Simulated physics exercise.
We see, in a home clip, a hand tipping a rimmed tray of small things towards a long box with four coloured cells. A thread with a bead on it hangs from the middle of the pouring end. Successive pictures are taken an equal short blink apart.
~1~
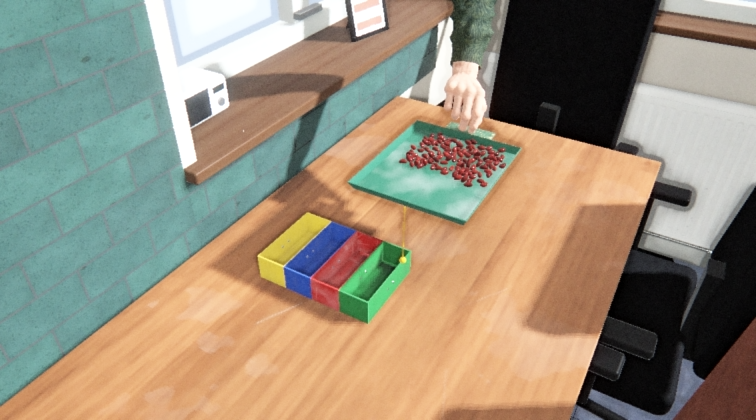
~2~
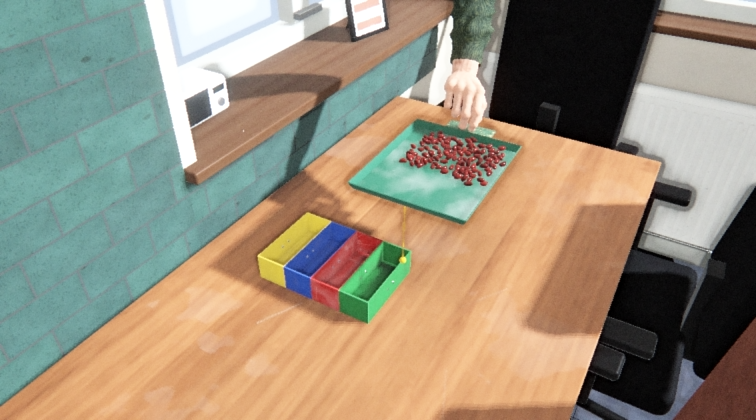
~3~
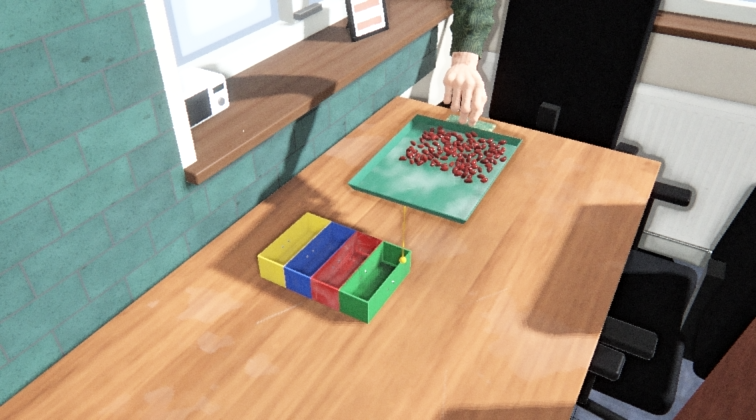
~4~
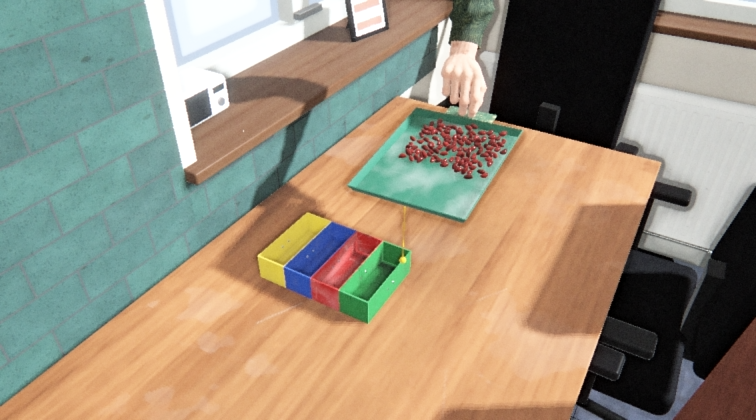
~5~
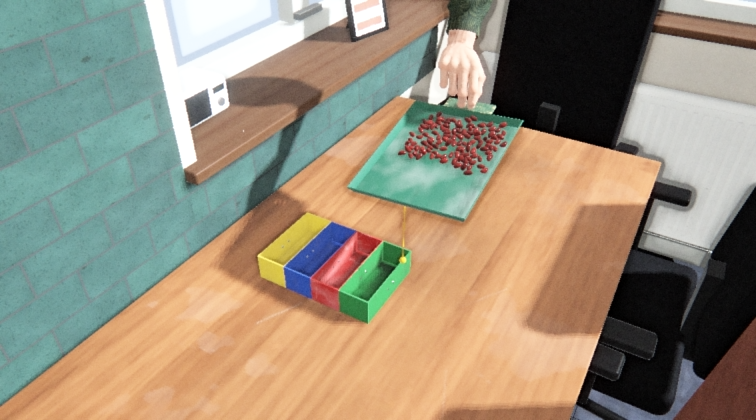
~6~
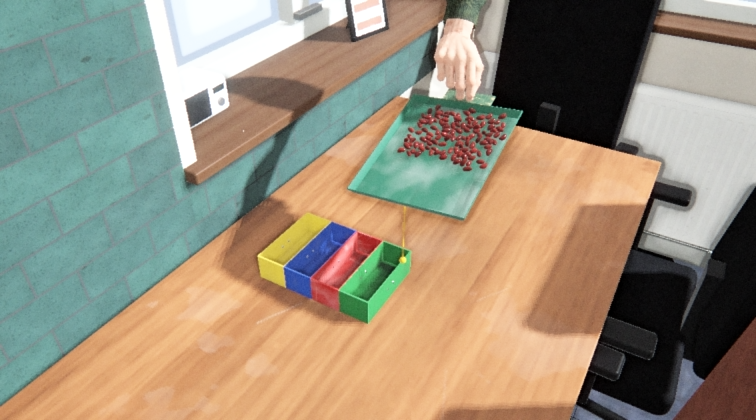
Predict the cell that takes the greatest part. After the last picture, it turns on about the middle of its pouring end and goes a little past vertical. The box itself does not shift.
I would say the red cell.
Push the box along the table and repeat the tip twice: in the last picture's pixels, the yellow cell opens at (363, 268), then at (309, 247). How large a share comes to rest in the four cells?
Roughly 50 %, then roughly 100 %.
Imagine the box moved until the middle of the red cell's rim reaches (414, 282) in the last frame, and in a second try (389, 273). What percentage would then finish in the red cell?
About 0 per cent, then about 20 per cent.
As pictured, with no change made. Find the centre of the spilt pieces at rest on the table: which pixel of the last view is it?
Near (410, 333).
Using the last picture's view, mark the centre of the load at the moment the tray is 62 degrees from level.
In the last view, the load is centred close to (369, 204).
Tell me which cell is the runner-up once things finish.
The one in second place is the green one.
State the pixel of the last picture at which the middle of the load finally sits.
Once nothing moves, the middle sits near (349, 285).
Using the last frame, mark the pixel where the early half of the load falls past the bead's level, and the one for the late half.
Starting near (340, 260), moving on to near (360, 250).
Soon, tray tipped steeply; about half on the tray; a stray few in the blue cell; a stray few in the green cell; a stray few in the red cell; about a third falling or outside the box.
A while on, tray tipped past a quarter turn; a stray few on the tray; about a third in the red cell; about a quarter in the green cell; a small part in the blue cell; about a quarter falling or outside the box.
Towards the end, tray tipped past a quarter turn; about half in the red cell; about a quarter in the green cell; a small part in the blue cell; a small part falling or outside the box.
Finally, tray tipped past a quarter turn; about half in the red cell; about a quarter in the green cell; a small part in the blue cell; none in the yellow cell; a small part outside the box.
